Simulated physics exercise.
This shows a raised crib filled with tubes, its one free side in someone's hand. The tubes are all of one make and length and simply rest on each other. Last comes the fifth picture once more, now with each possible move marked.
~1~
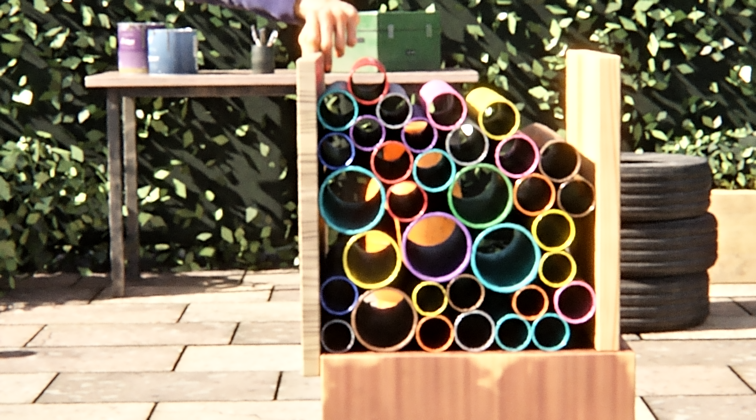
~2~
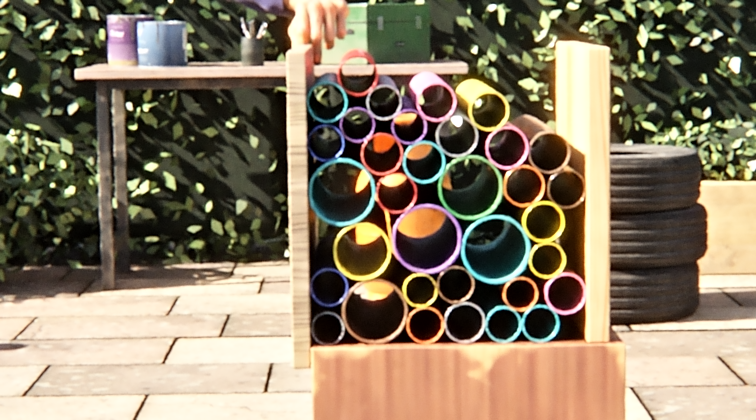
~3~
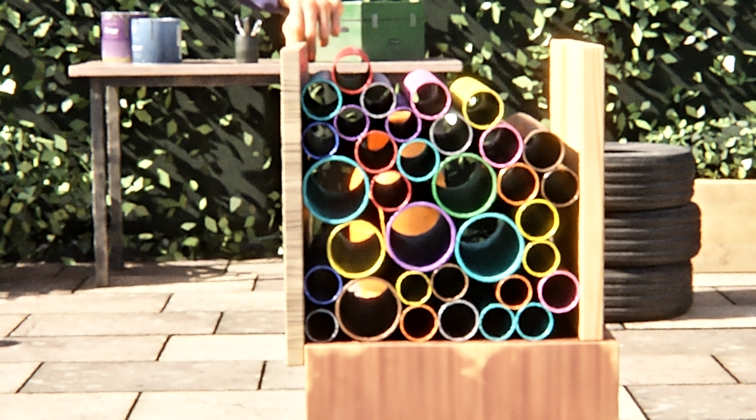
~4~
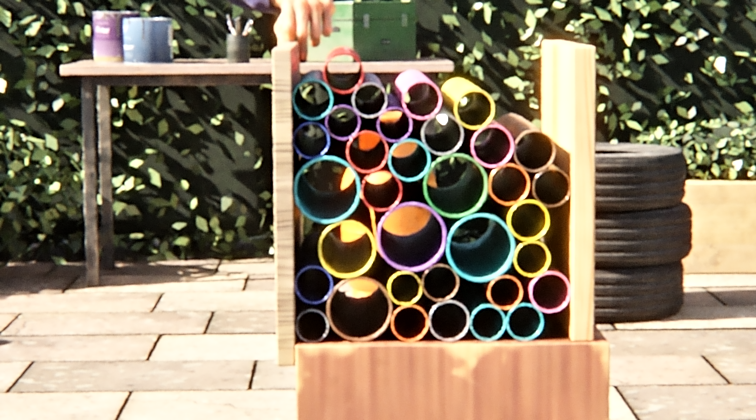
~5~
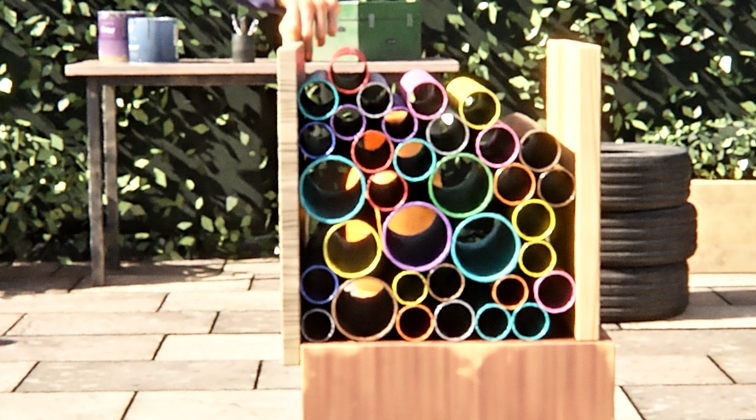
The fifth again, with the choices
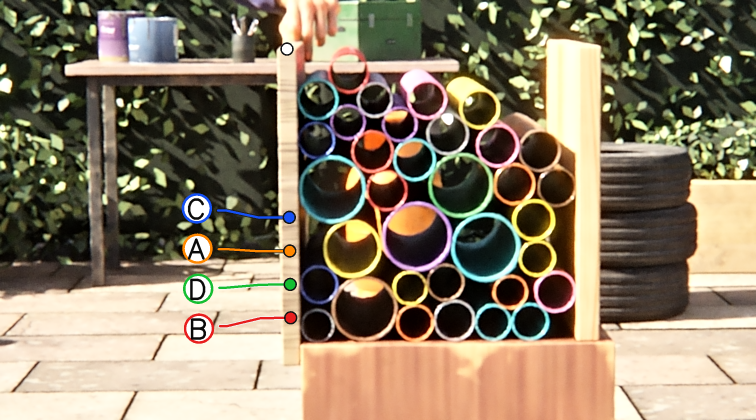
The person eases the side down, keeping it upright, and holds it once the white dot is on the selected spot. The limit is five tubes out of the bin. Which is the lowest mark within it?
It can be let down to C.
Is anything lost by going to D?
Yes.
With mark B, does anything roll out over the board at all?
At B: Yes.
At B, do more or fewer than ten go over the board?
It loses more than ten.
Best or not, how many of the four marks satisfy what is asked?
The number is one.
On the marked copy, A at (290, 251); B at (290, 318); C at (289, 217); D at (290, 285); the white dot at (287, 49).
Following C. Soon after the start, top of the board (298, 123).
Later, top of the board (299, 206).
In the end, top of the board (299, 216), five out over the board.
As for the rest, A more than five out over the board; B more than five out over the board; D more than five out over the board.
